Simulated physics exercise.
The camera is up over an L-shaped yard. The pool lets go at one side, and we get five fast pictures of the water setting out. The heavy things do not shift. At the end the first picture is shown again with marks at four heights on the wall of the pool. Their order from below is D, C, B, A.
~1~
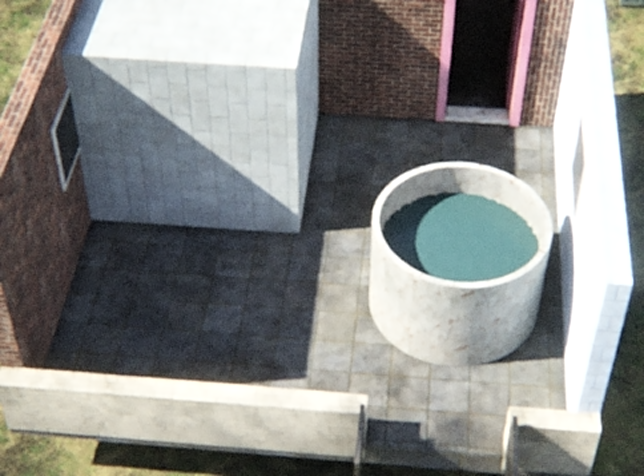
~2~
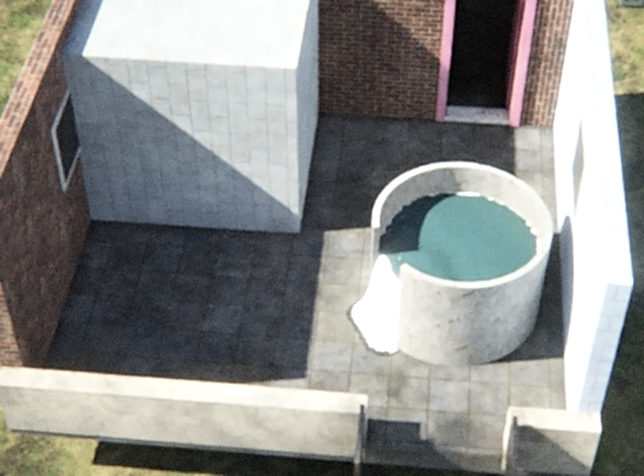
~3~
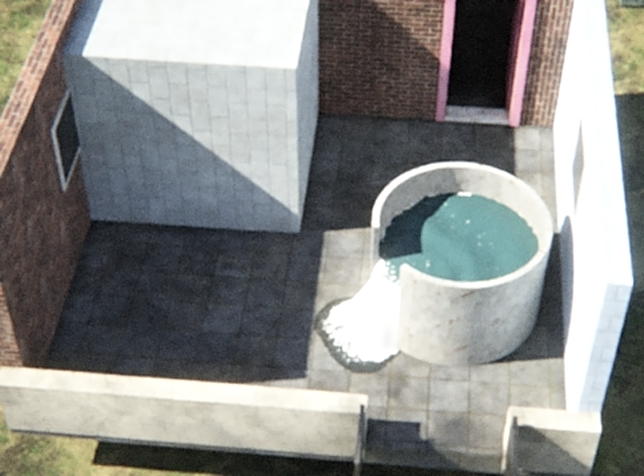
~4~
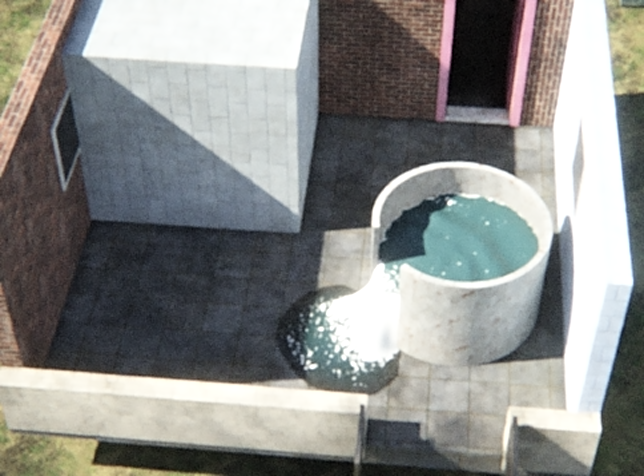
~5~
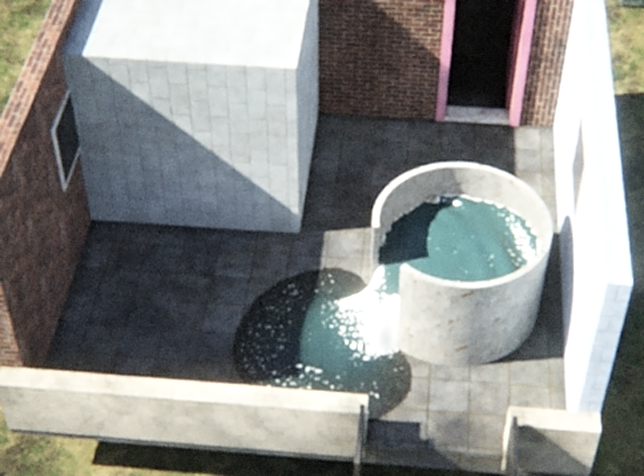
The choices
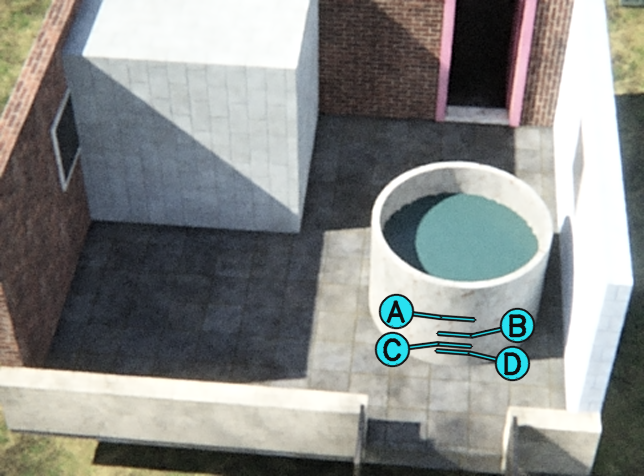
A walled yard with a round, raised pool sat in view, the water still at first, then water burst through the pool's left side, foamed white, and spread leftward across the dark paving.
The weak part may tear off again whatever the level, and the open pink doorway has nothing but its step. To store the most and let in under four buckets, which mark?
A.
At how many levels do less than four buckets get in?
All of the four.
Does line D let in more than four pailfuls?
No, not at all.
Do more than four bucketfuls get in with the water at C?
No.
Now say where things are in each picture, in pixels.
Water in the pool at rest, its middle at (459, 247); foot of the pink doorway at (477, 122); open gate at (439, 398).
Water covers 1 % of the ground and shows as far out as (356, 308).
Water covers 3 % of the ground and shows as far out as (323, 330).
Water covers 7 % of the ground and shows as far out as (289, 351).
Water covers 14 % of the ground and shows as far out as (246, 355).
On the marked copy, A at (456, 318); B at (455, 334); C at (454, 345); D at (453, 351); from the bottom up D, C, B, A.
Choosing A, a splash gets over, under a bucket.
Choosing B, nothing gets over.
Choosing C, nothing gets over.
Choosing D, nothing gets over.
